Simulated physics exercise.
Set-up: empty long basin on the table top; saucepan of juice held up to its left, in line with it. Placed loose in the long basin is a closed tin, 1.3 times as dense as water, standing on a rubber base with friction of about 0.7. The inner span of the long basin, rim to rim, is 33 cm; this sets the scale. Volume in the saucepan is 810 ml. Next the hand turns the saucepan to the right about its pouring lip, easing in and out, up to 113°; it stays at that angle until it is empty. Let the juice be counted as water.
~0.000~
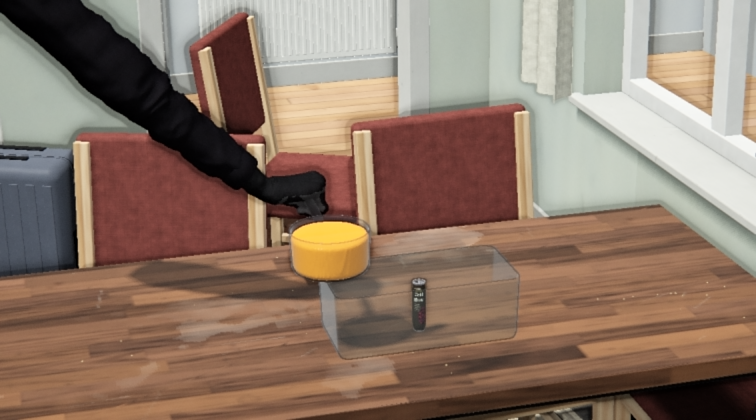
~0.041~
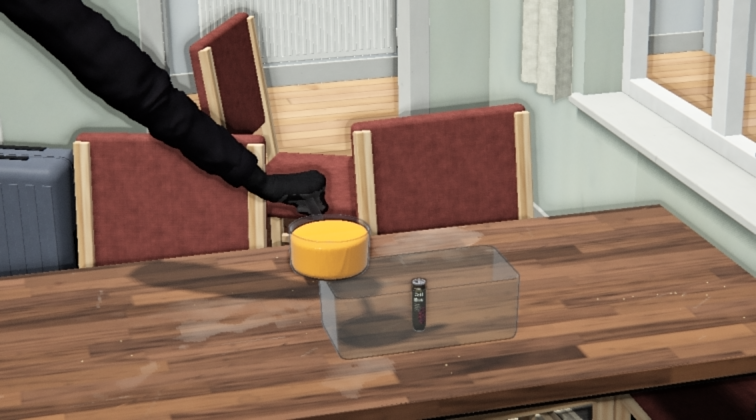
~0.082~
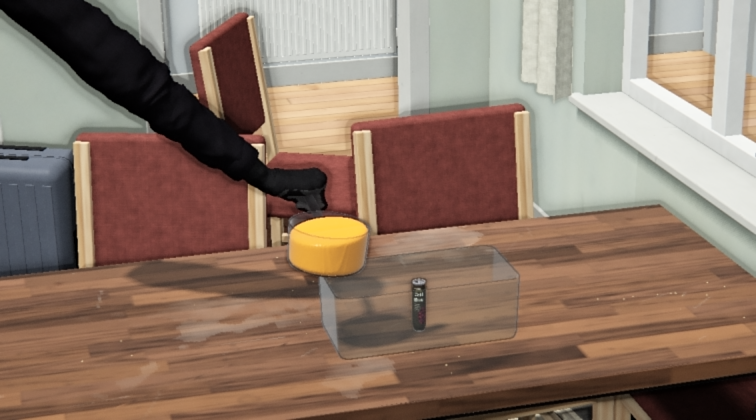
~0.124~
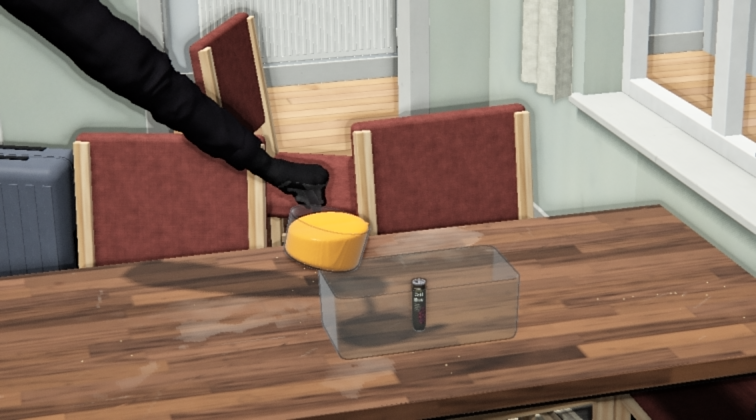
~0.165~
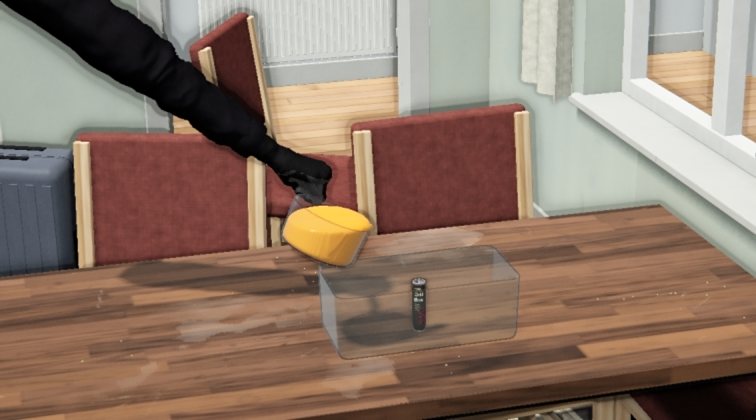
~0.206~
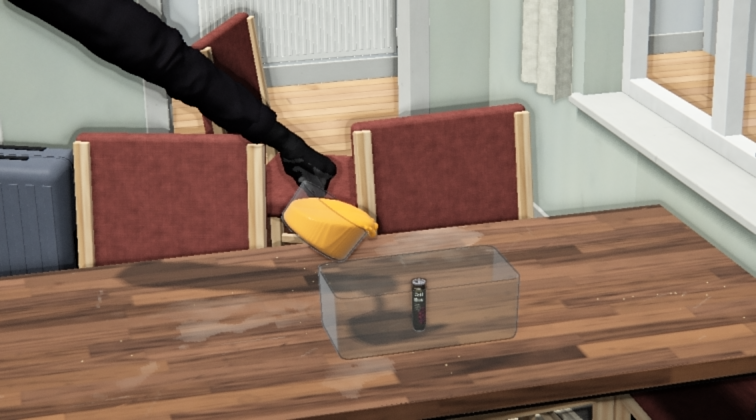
Saucepan of orange juice tilting gradually rightward beside a clear basin holding a small dark tin, as a black-sleeved arm reaches in.
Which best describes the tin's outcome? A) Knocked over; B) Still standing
B, still standing.
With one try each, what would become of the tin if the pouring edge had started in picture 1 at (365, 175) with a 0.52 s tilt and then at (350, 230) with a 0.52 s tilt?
Trial 1 - tin tips; trial 2 - tin tips.
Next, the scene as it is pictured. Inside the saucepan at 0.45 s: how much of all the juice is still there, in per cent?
At that time about 32 in a hundred parts are still held.
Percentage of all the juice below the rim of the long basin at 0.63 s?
Some 90 per cent.
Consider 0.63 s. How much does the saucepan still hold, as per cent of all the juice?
About 2 per cent.
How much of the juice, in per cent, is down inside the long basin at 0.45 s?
Estimate - around 14 in a hundred parts.
After 0.45 s the tilt is 108° and 32 per cent is still to pour; the tin stands where it began.
After 0.63 s the tilt is 113° and 2 per cent is still to pour; the tin stands where it began.
After 0.82 s the tilt is 113° and 0 per cent is still to pour; the tin stands where it began.
After 1.02 s the tilt is 113° and 0 per cent is still to pour; the tin stands where it began.
In the end the tin stands where it began.
